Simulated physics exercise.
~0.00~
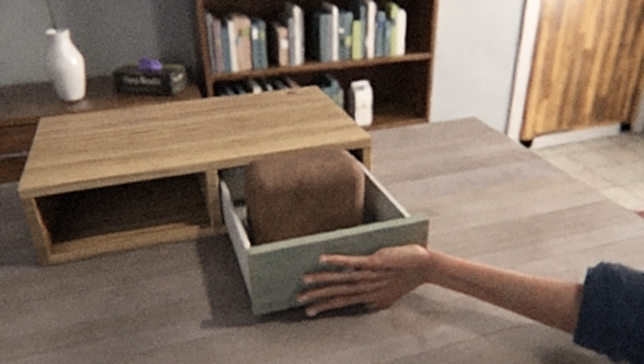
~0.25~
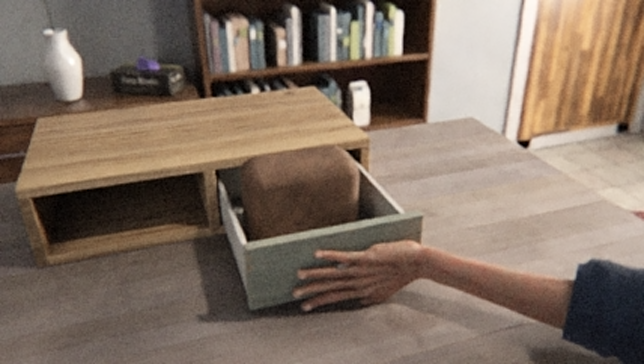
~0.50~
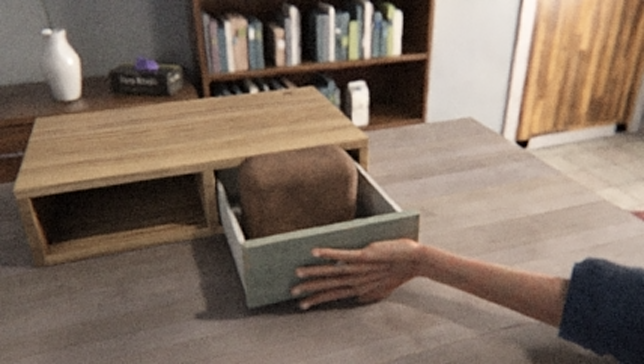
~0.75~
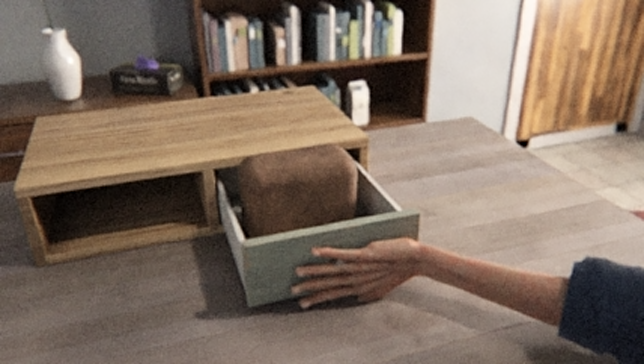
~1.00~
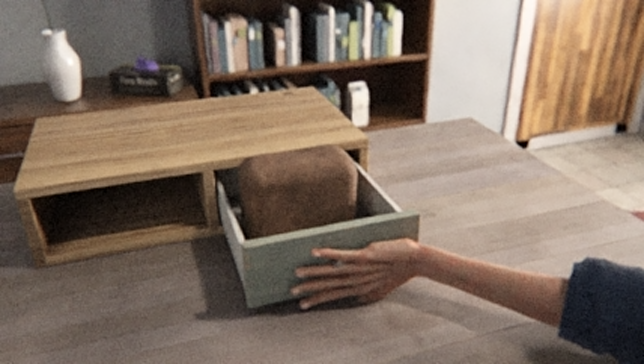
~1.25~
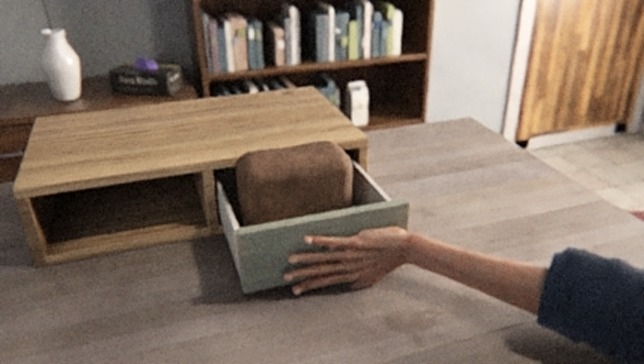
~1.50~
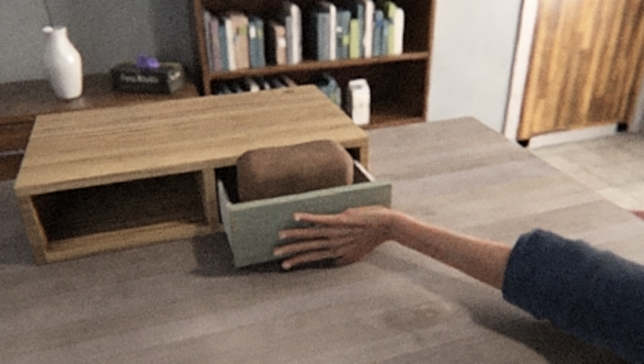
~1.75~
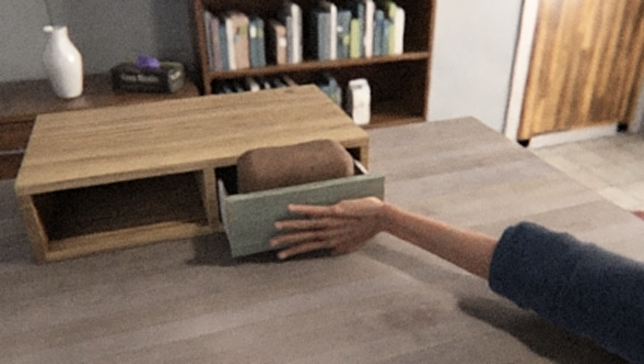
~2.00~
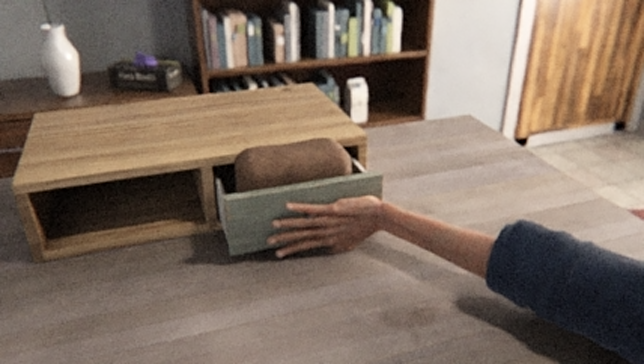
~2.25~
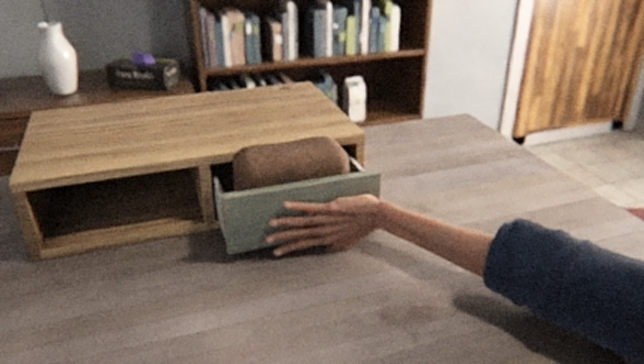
The clip shows a hand pushing a pale green drawer, with a brown loaf-like object standing inside, toward a wooden chest on a table. After a pause, the drawer slides partway in, then stops and stays ajar with the hand still against its front.
